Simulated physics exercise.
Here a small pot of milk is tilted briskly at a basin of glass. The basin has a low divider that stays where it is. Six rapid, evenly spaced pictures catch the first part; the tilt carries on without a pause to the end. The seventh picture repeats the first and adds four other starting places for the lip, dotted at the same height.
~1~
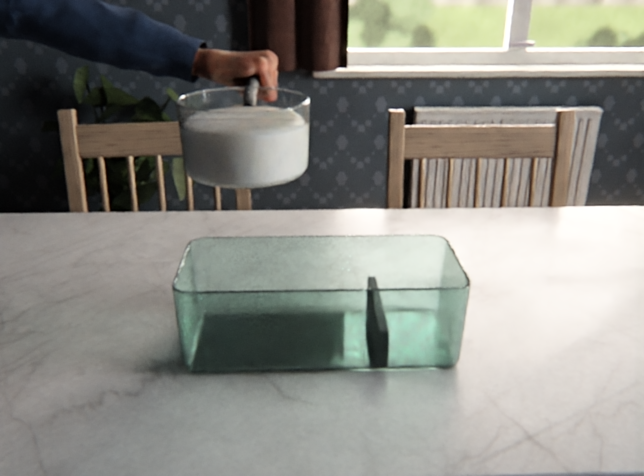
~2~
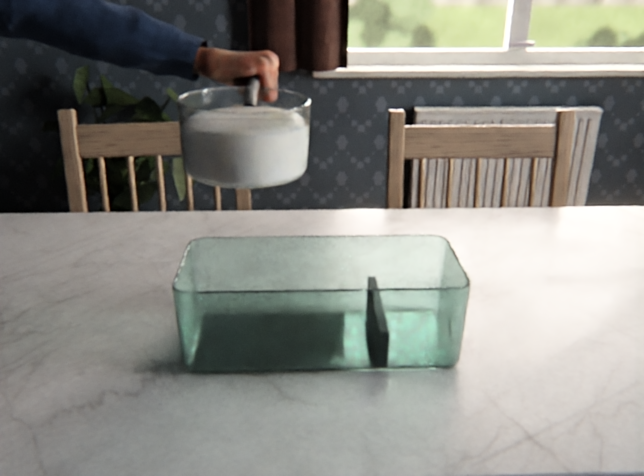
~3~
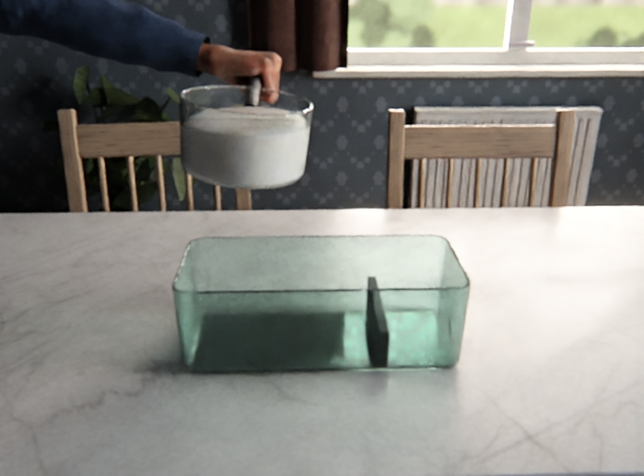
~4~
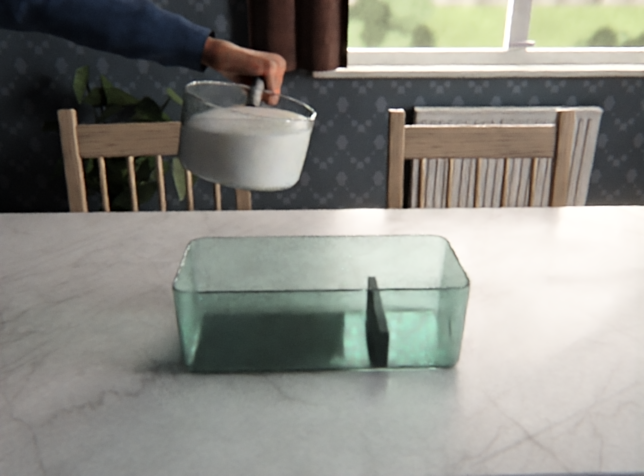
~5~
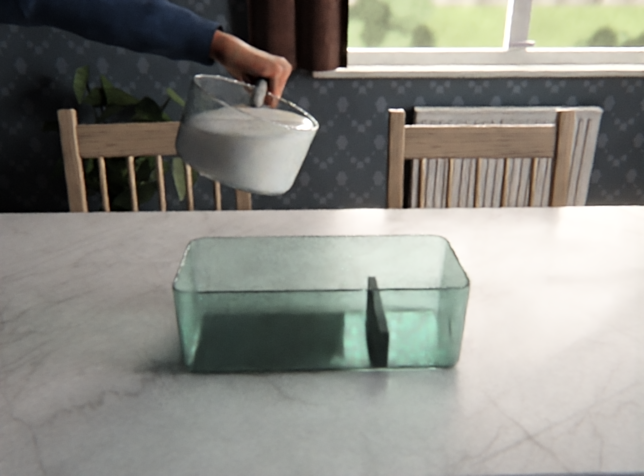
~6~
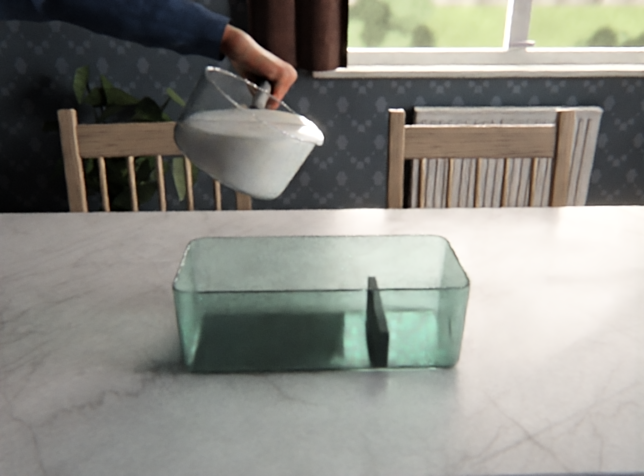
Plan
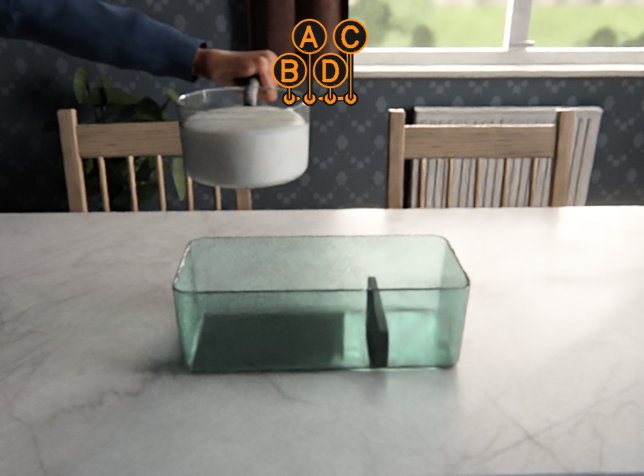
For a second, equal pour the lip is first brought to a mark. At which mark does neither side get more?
Use dot D.
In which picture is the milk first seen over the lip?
Picture 6.
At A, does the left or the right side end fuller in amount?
More ends on the left.
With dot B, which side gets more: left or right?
More ends on the left.
In orange, A at (309, 98); B at (289, 98); C at (350, 98); D at (330, 98).
With A, about 71 % ends left of the wall and 26 % right of it.
With B, about 92 % ends left of the wall and 3 % right of it; 5 % is lost outside.
With C, about 23 % ends left of the wall and 75 % right of it.
With D, about 46 % ends left of the wall and 52 % right of it.
